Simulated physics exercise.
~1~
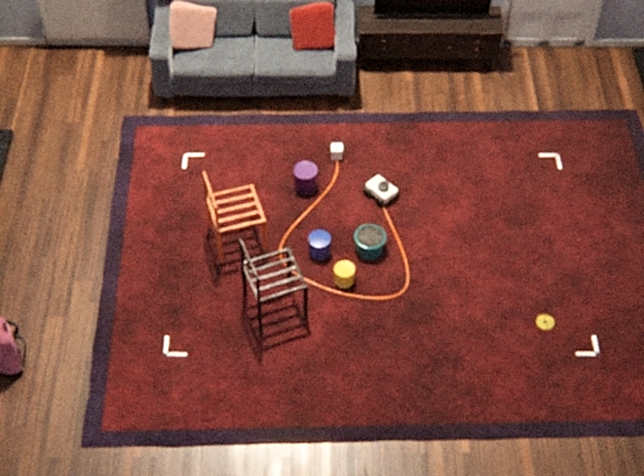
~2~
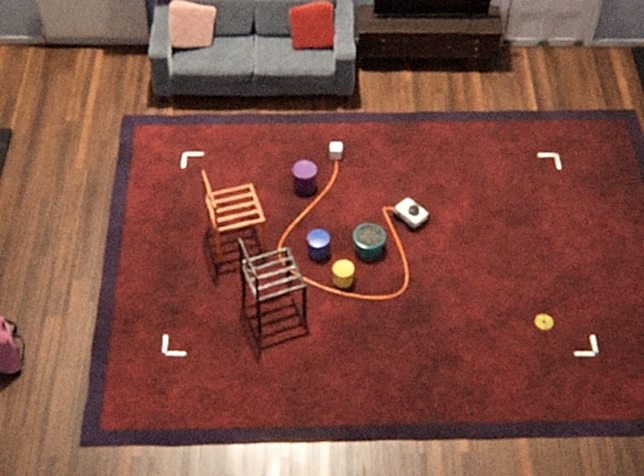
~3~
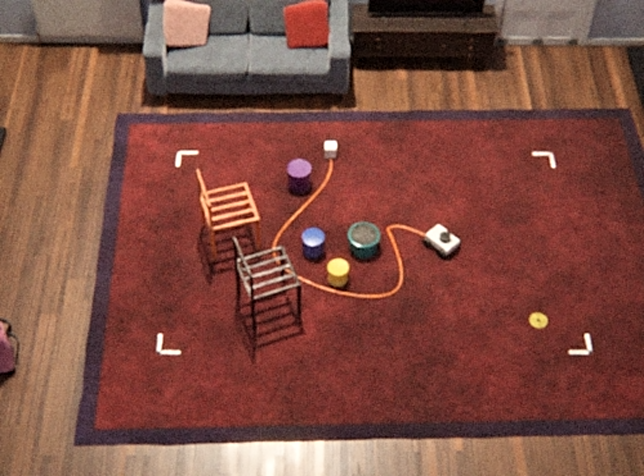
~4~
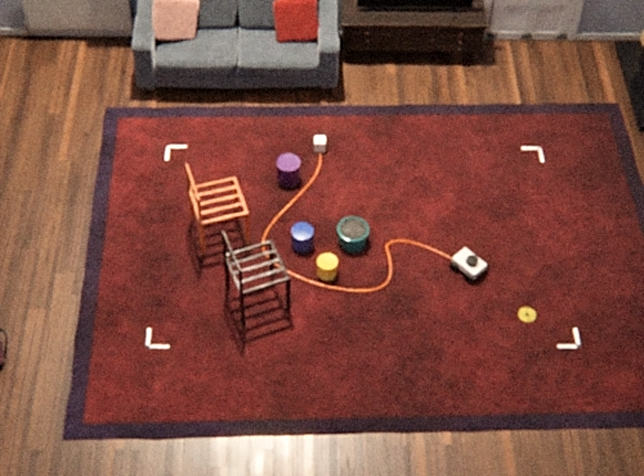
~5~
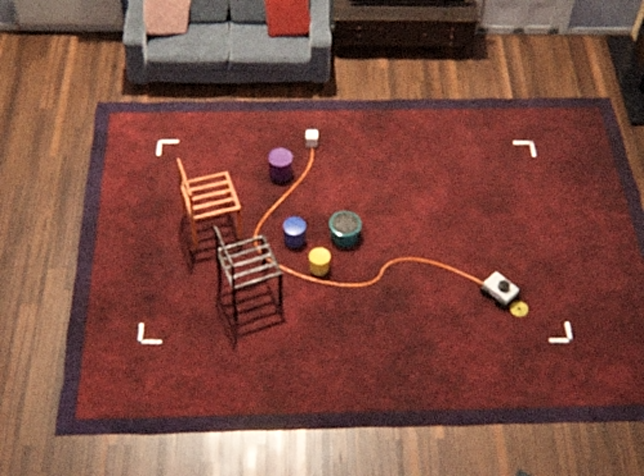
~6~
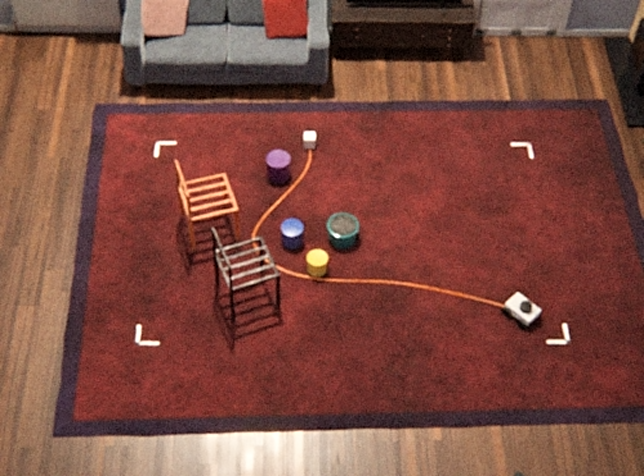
On a dark red rug, a small white cart trailing an orange lead moved down and right past the pots and chairs, pulling the loop straighter, and ended over the yellow mark while everything else stayed put.
